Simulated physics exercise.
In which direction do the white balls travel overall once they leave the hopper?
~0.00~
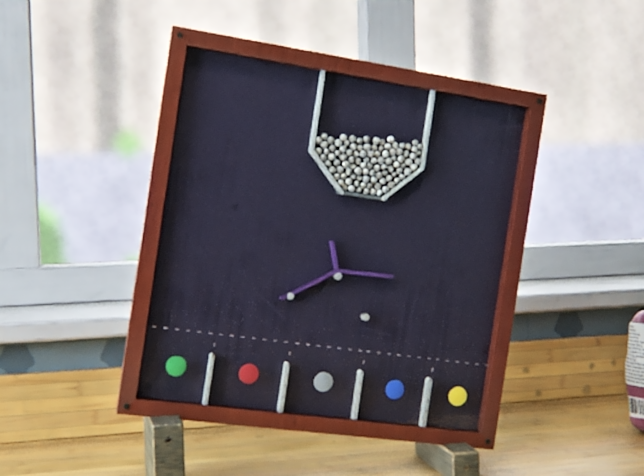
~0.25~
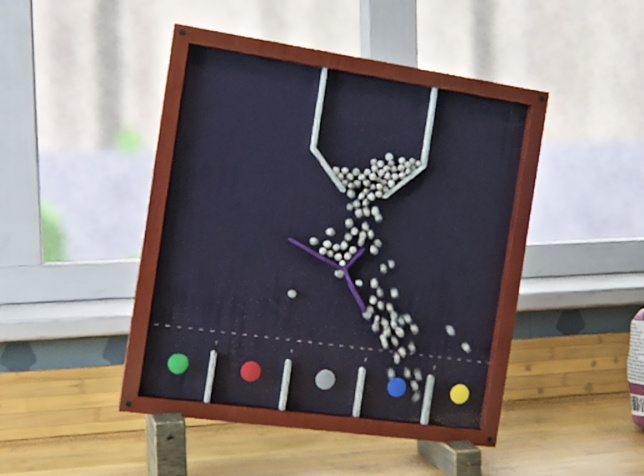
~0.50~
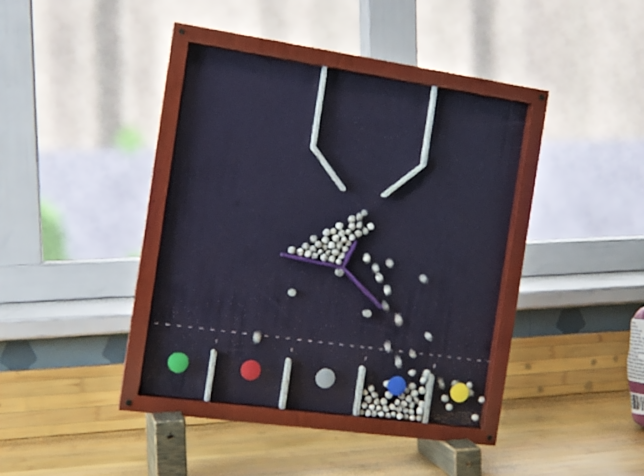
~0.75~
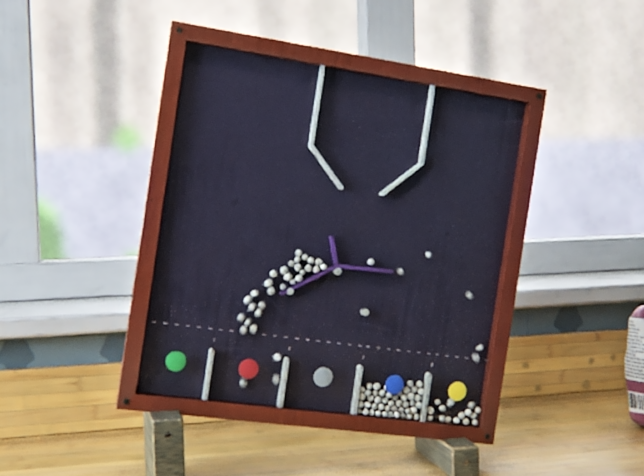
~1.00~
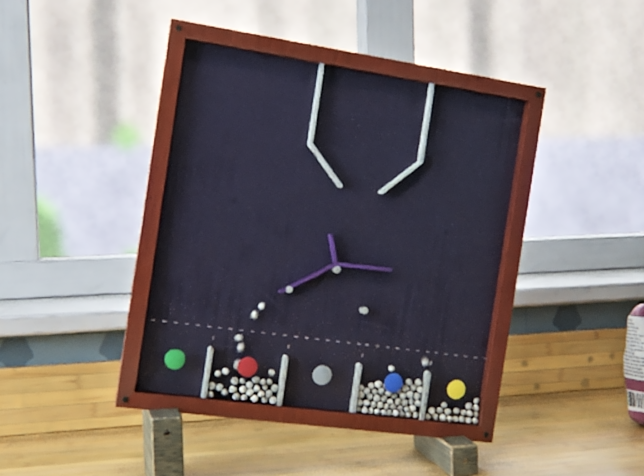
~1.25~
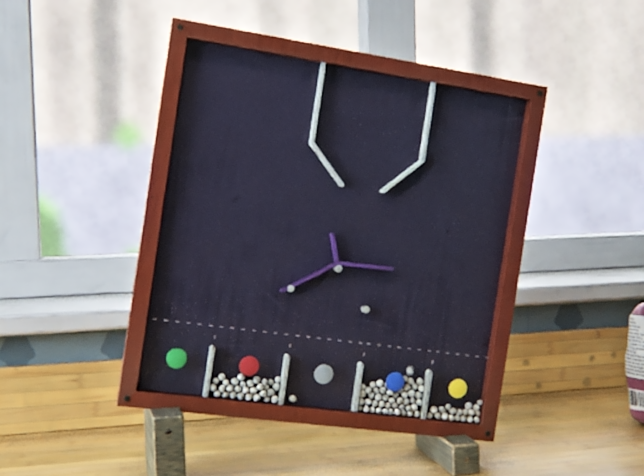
They move down, falling past the purple rocker into the bins at the bottom of the case.
